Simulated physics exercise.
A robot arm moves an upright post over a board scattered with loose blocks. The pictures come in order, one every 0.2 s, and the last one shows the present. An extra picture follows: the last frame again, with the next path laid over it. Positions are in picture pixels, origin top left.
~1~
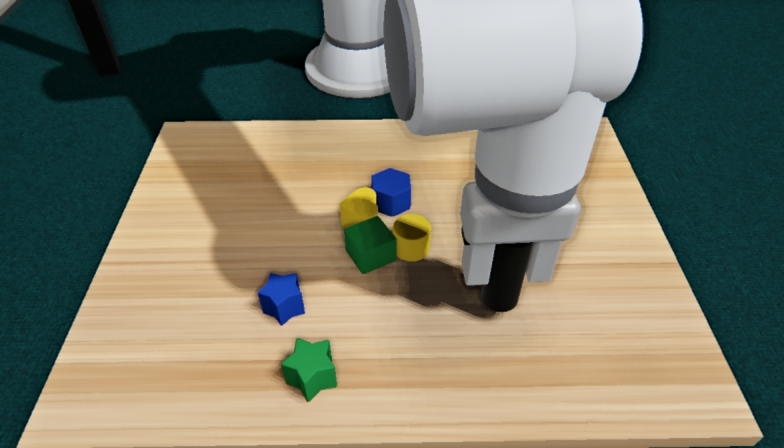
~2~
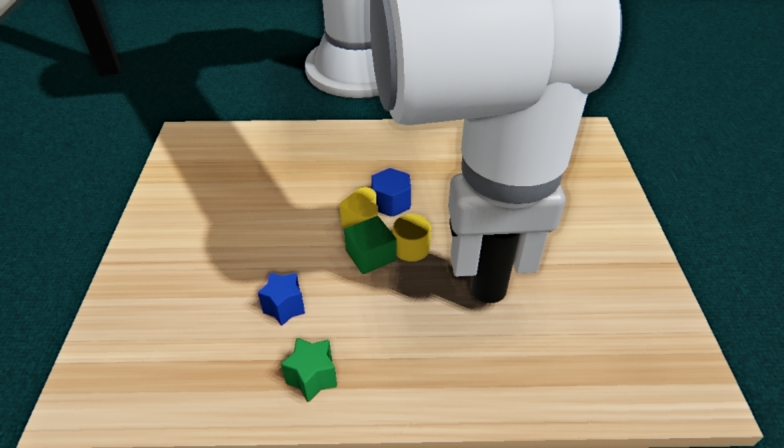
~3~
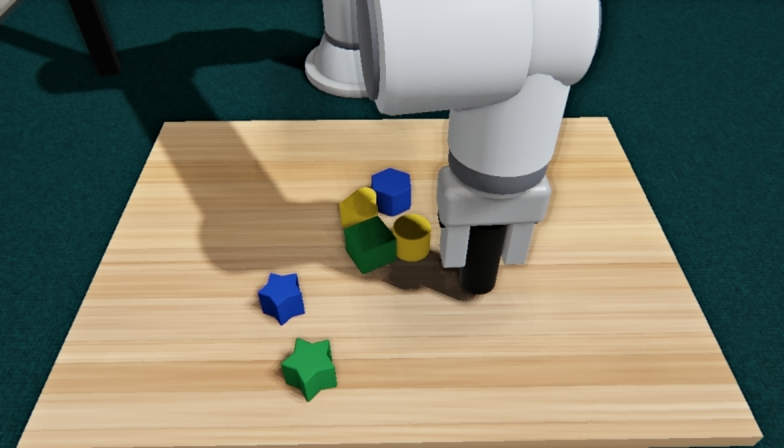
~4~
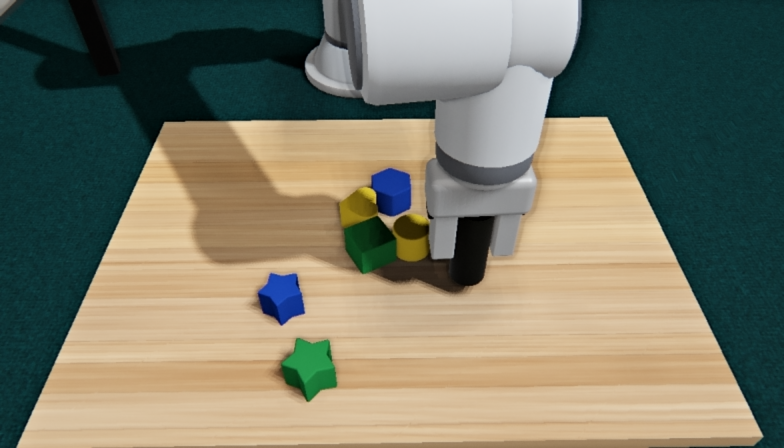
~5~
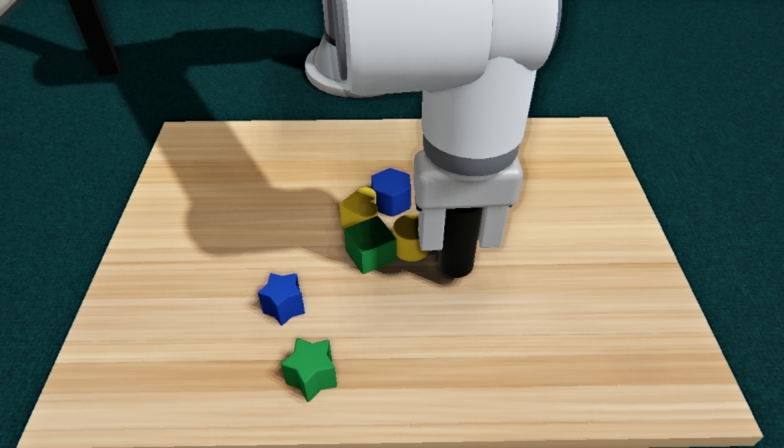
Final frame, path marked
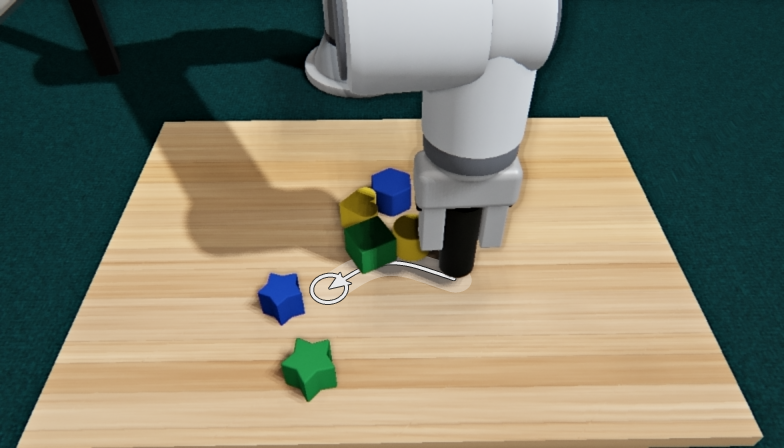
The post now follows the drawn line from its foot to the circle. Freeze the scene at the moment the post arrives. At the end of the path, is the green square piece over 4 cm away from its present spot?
Yes, that is how it ends up.
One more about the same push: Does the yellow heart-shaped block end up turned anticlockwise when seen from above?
My answer is no.
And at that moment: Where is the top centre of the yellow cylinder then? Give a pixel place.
It will likely be found at (397, 216).
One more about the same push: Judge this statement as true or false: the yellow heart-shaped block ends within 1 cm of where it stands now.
My answer: False.
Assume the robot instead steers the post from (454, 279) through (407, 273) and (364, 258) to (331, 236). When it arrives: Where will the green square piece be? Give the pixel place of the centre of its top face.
I expect it at (298, 203).
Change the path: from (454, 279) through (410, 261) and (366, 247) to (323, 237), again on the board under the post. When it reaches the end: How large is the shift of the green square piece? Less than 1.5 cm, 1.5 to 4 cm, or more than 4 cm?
Shift: Over 4 cm.
The drawn path runs from (454, 279) through (411, 265) and (367, 267) to (329, 289).
On the path given first. One third of the way, post at (411, 251); yellow cylinder at (403, 218).
Two thirds of the way, post at (364, 254); yellow heart-shaped block at (352, 196), turned 30° clockwise; green square piece at (329, 228), turned 25° clockwise; yellow cylinder at (397, 216).
At the end, post at (327, 275); blue star-shaped block not moved; yellow heart-shaped block at (352, 196), turned 30° clockwise; green square piece at (321, 230), turned 50° clockwise; yellow cylinder at (397, 216).
